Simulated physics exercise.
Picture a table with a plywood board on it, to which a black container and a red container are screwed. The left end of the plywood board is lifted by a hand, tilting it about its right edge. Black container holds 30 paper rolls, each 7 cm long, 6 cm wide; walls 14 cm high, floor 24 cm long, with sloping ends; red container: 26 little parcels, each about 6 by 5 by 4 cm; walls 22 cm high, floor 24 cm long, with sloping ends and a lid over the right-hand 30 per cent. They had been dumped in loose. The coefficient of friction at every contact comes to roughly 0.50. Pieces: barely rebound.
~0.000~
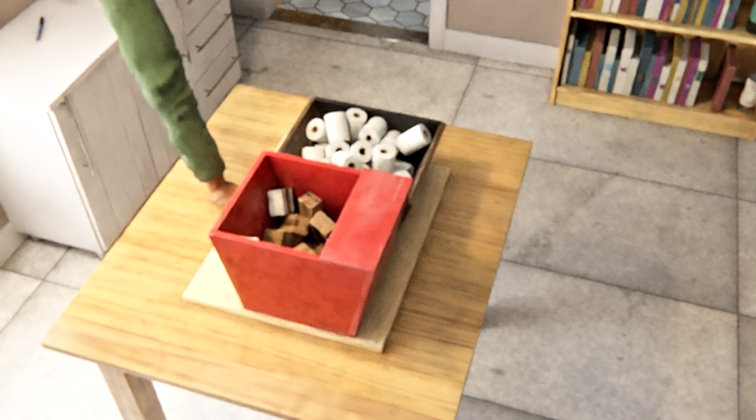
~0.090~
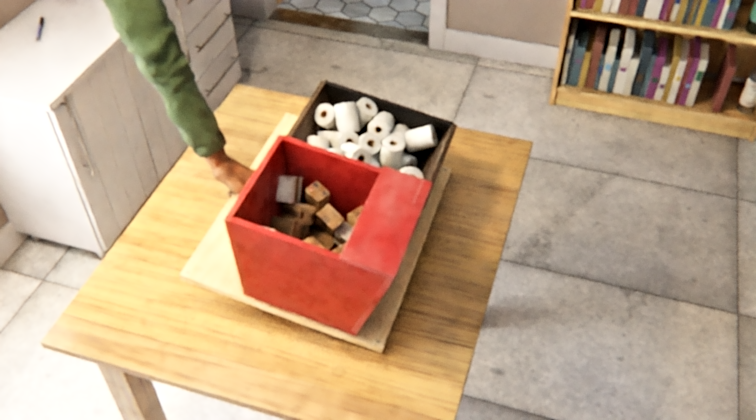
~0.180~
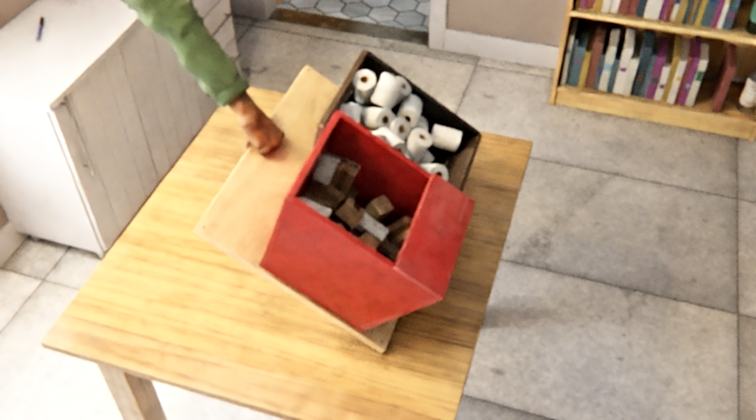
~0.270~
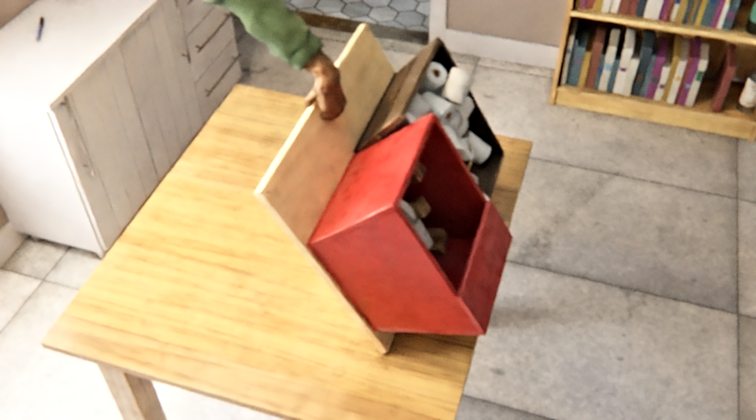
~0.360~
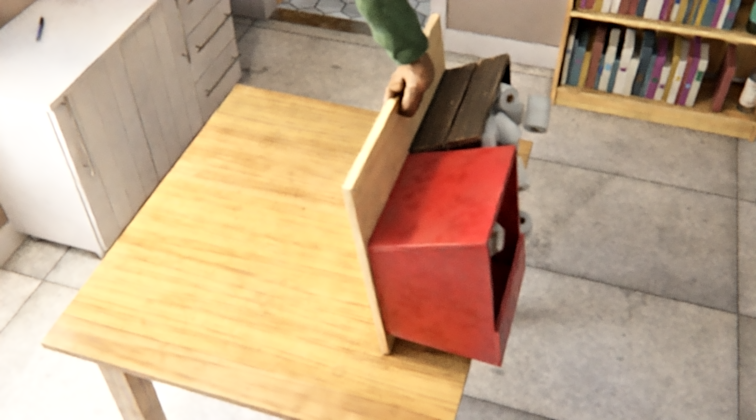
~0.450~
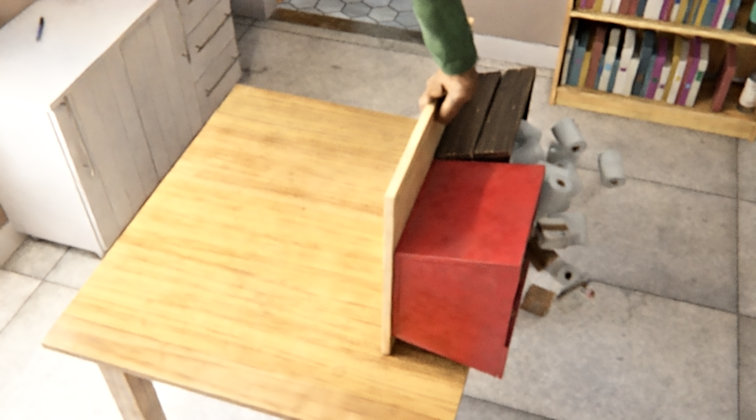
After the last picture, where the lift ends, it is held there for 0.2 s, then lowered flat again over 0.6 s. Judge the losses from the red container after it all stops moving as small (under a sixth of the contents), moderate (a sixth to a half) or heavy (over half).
The losses are moderate.
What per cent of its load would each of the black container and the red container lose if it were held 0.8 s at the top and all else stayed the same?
With that change, black container sheds 100 percent and red container sheds 30 percent.
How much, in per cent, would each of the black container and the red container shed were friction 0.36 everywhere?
Then the black container sheds 100 per cent, while the red container sheds 30 per cent.
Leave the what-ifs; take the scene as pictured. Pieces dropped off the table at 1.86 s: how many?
Around 40, roughly.
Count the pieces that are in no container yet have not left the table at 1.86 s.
Count of pieces: About 0.
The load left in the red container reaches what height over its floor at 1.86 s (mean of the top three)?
Height: About 14 cm.
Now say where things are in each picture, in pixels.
In the first picture (each is followed by its nearest rim corner in this view, unless another is named), red container, (368, 270); black container (by its farthest rim corner), (314, 98); 0° from level; none out.
In the second picture, red container, (389, 275); black container, (325, 82); 9° from level.
In the third picture, red container, (436, 294); 32° from level.
In the fourth picture, red container, (479, 329); 59° from level.
In the fifth picture, red container, (497, 360); 82° from level; 3 out, the lowest roll at (521, 227).
In the sixth picture, red container, (499, 372); 91° from level; 19 out, the lowest roll at (564, 274).
After 0.67 s, tilt 91°; black container 2 in, 28 out and red container 18 in, 8 out.
After 0.96 s, tilt 43°; black container 0 in, 30 out and red container 18 in, 8 out.
After 1.35 s, tilt 0°; black container 0 in, 30 out and red container 18 in, 8 out.
When it is over (at 1.86 s), black container 0 in, 30 out and red container 18 in, 8 out. Asked share, 8 of 26, 31 per cent.
